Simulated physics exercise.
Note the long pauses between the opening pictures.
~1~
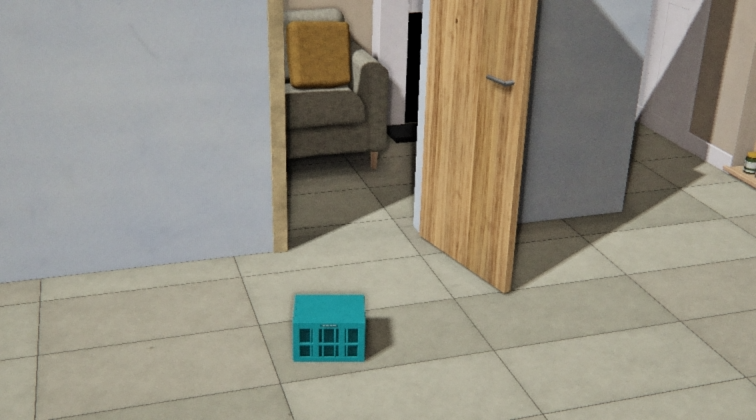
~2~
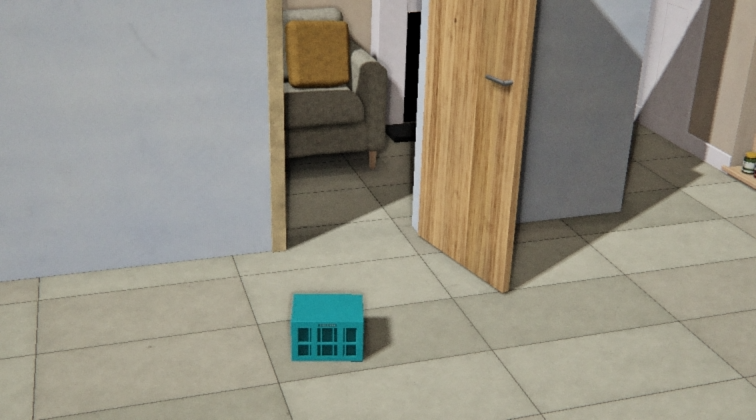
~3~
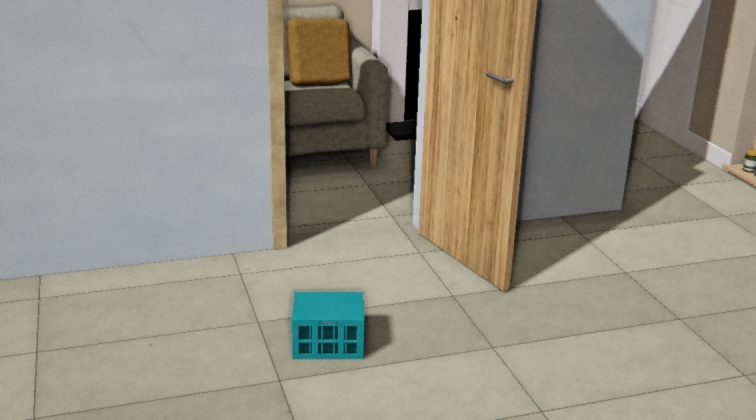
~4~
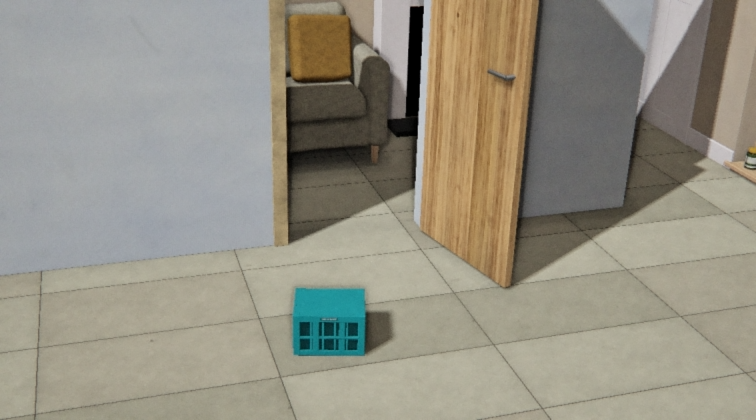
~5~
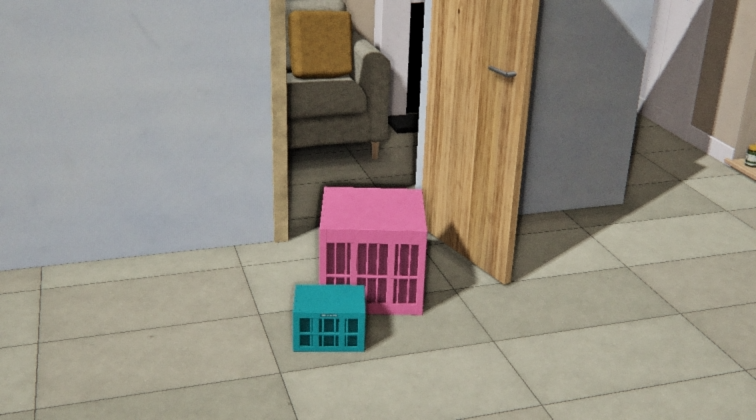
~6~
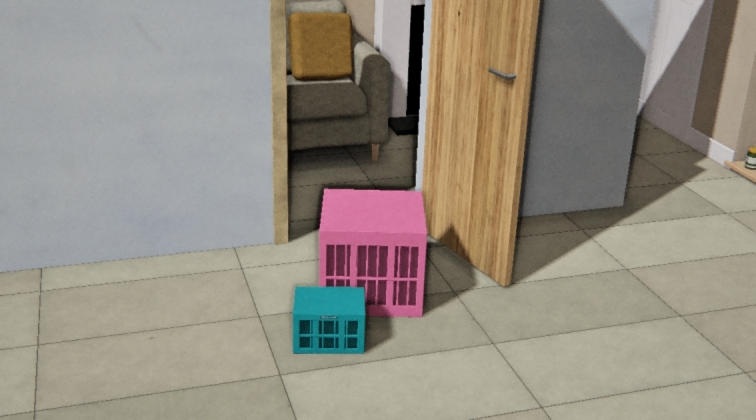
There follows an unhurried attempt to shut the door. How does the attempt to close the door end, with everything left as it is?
The door is kept from its frame.
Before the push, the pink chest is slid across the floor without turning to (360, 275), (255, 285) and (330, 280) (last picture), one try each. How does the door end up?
Try one: The door gets held up; try two: It swings to; try three: It gets held up.
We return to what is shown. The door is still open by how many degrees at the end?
I'd say it stays open by roughly 70 degrees.
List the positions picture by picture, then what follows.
In the first frame, door wide open and still; turquoise crate (329, 328).
In the second frame, door wide open and still; turquoise crate (328, 327).
In the third frame, door wide open and still; turquoise crate (328, 325).
In the fourth frame, door wide open and still; turquoise crate (329, 322).
In the fifth frame, door wide open and still; turquoise crate (329, 318).
In the sixth frame, door wide open and still; pink chest (372, 251); turquoise crate (329, 320).
Then, 0.40 s past the last view, door 94° open.
Then, 0.60 s past the last view, door 83° open.
Then, 0.80 s past the last view, door 71° open.
Finally, door 71° open; both still in place. Final places as the last picture's camera would see them, pink chest near (372, 251).
